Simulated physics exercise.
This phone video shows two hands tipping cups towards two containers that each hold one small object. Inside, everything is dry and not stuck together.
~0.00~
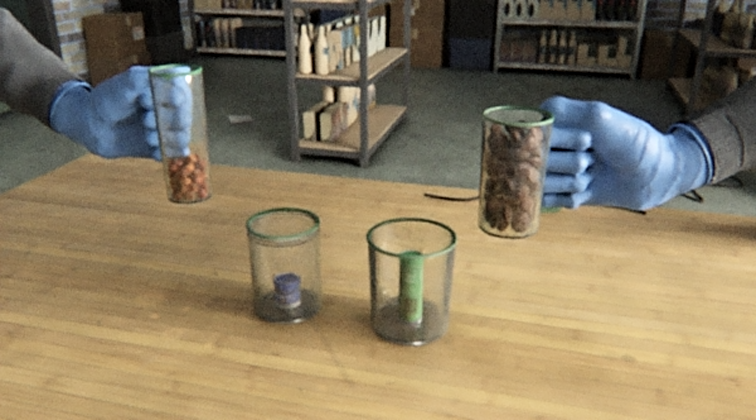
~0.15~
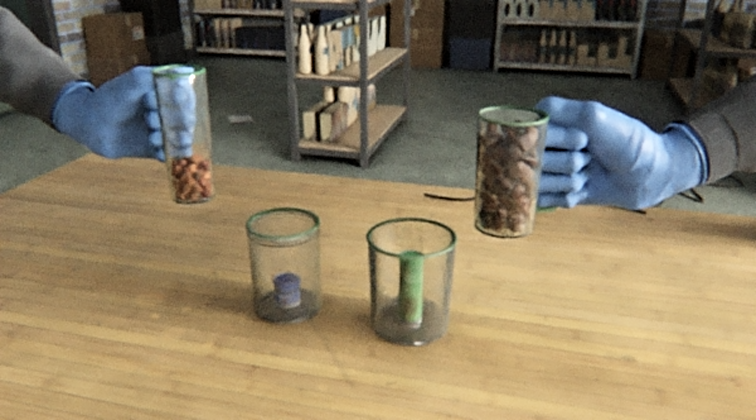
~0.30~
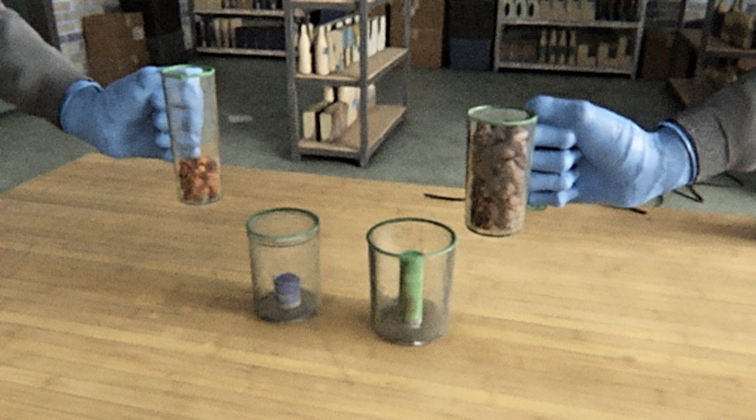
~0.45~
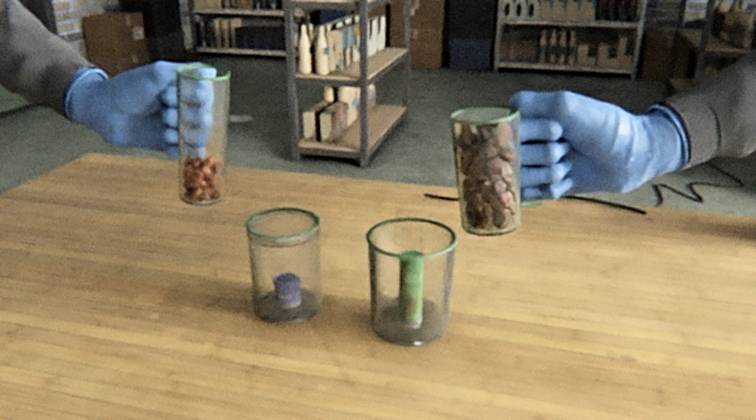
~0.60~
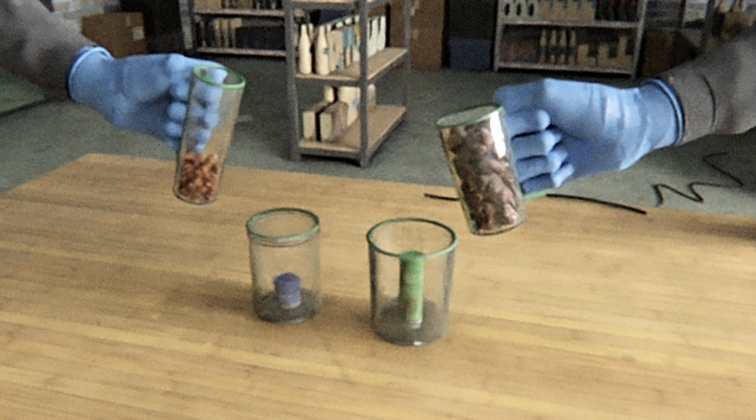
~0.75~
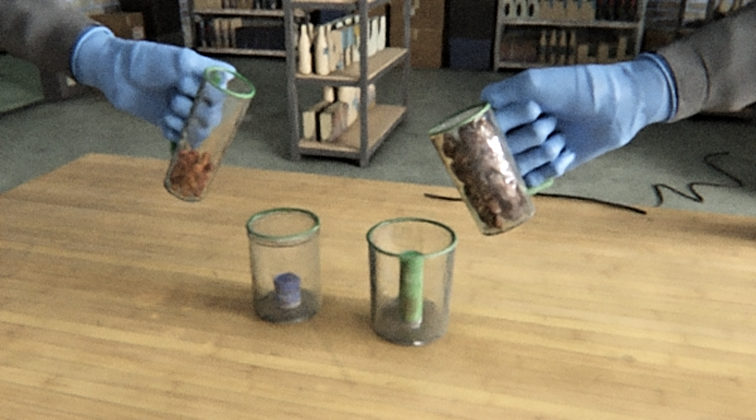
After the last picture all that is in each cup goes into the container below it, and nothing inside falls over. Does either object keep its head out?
In the end the left object pokes through, and the right object pokes through.
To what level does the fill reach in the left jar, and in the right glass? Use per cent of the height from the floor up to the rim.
Around 25 on the left and around 55 on the right.
Around 1.24 s, left jar empty, all of its cupful still in the cup; right glass empty, all of its cupful still in the cup.
Around 1.76 s, left jar empty, all of its cupful still in the cup; right glass empty, all of its cupful still in the cup.
Around 2.38 s, left jar nearly empty, none of its cupful still in the cup; right glass half full, none of its cupful still in the cup.
Finally (2.8 s), left jar a quarter full (surface near (287, 281)), nothing beside it; right glass half full (surface near (411, 275)), nothing beside it; the left thing is still showing; the right thing is still showing.
